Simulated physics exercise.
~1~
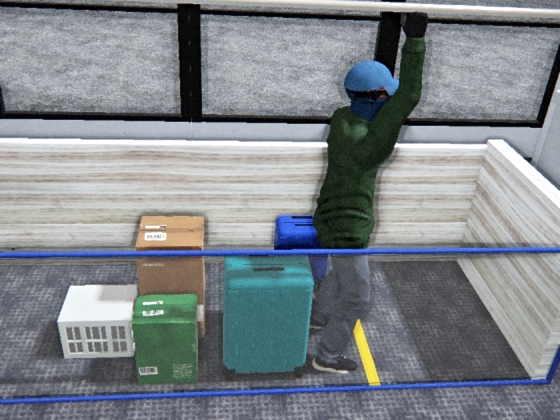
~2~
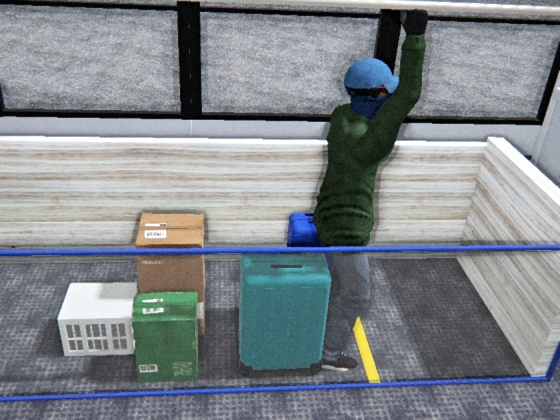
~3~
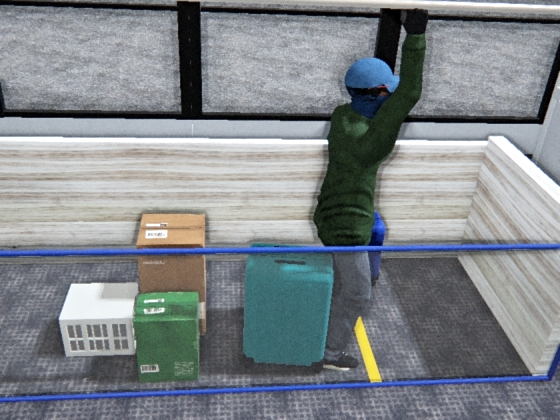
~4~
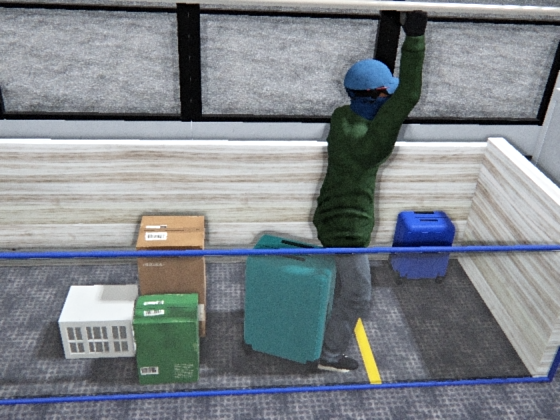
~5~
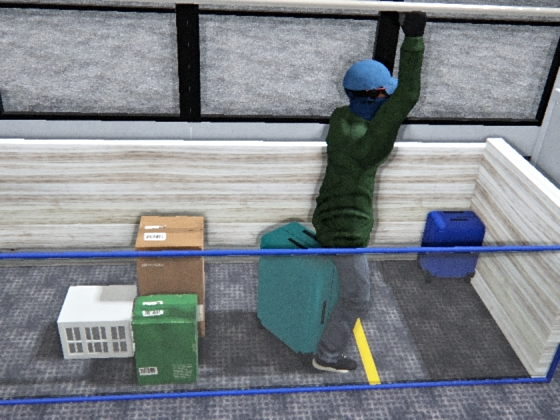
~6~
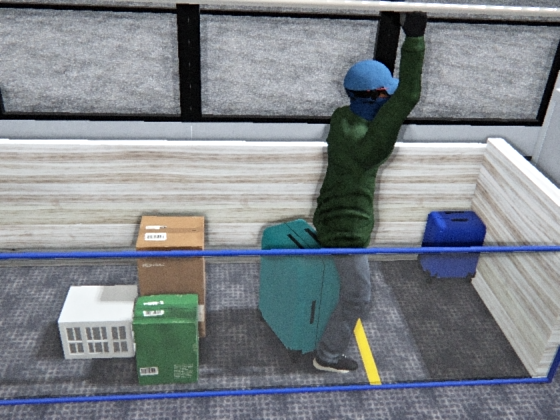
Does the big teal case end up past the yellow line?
No, the big teal case shifts a little to the right but comes to rest short of the yellow line, beside the person's legs.
